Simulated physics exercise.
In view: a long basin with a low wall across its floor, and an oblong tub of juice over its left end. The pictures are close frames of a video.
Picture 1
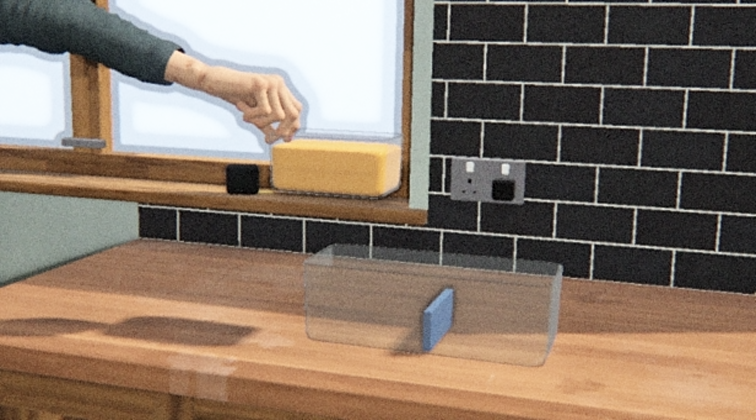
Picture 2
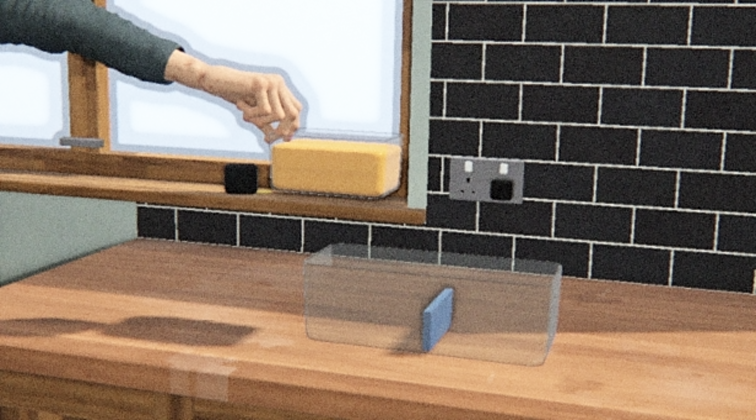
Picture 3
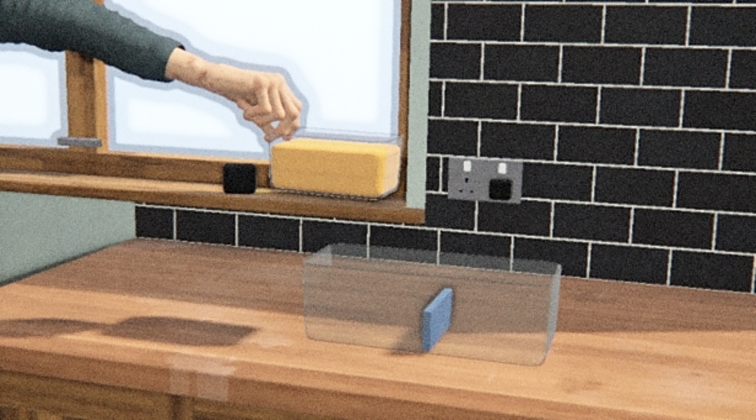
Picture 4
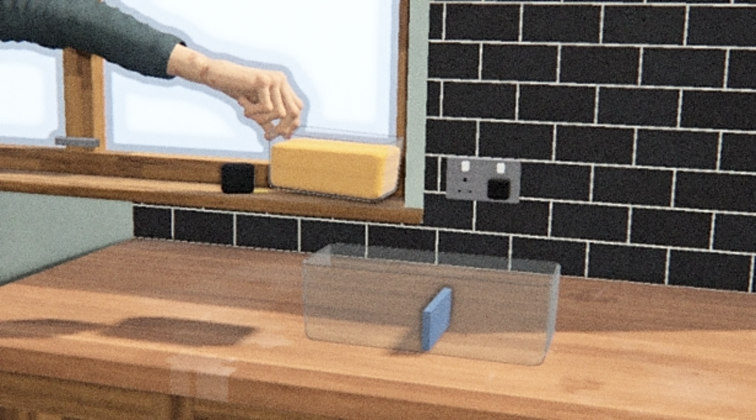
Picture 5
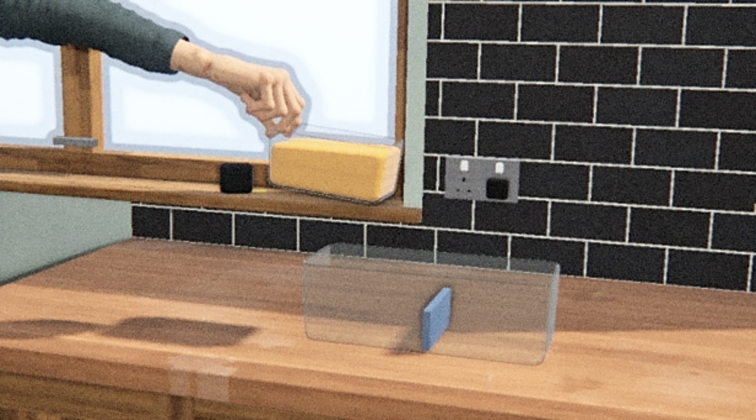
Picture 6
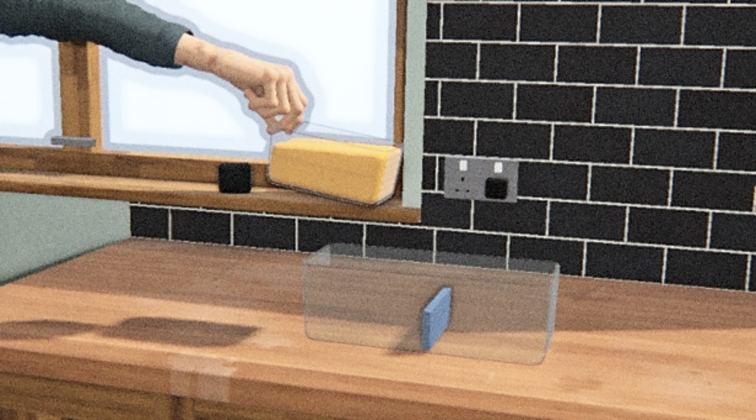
A yellow oblong tub, with a hand above its left end, starts level over the left part of a long clear basin with a low blue wall across its floor, then tilts slightly, its right end dipping.
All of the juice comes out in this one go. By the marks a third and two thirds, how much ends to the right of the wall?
It comes to from a third to two thirds.
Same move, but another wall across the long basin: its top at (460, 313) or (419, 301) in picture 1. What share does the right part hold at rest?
The first gives 20 %, the second 65 %.
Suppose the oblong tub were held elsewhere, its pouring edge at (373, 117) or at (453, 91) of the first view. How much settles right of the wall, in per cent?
Near 25 % and 80 %.
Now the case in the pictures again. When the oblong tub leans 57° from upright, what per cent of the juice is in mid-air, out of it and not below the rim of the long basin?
Some 30 per cent.
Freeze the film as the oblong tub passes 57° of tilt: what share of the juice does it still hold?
Near 55 %.
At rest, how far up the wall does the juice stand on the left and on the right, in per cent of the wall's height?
Left about 30, right about 50.
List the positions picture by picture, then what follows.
Tilt 0°; pouring edge (395, 139); surface from (284, 143) to (394, 150); the long basin's rim runs from (318, 254) to (557, 276); the wall's top is at (439, 301), in the first frame.
Tilt 0°; pouring edge (395, 139); surface from (284, 143) to (394, 150), in the second frame.
Tilt 1°; pouring edge (395, 140); surface from (283, 143) to (394, 150), in the third frame.
Tilt 3°; pouring edge (395, 143); surface from (283, 142) to (394, 151), in the fourth frame.
Tilt 6°; pouring edge (396, 145); surface from (284, 143) to (394, 151), in the fifth frame.
Tilt 9°; pouring edge (396, 149); surface from (283, 143) to (395, 152), in the sixth frame.
A moment on, the oblong tub is tipped part way and 57 per cent is still to pour, 2 is left of the wall and 10 right of it.
Next, the oblong tub is tipped on its side and 13 per cent is still to pour, 22 is left of the wall and 51 right of it.
Then the oblong tub is tipped on its side and 2 per cent is still to pour, 38 is left of the wall and 51 right of it.
Later the oblong tub is tipped on its side and 0 per cent is still to pour, 41 is left of the wall and 51 right of it.
Finally, 41 per cent lies left of the wall, 51 right of it and 8 outside.
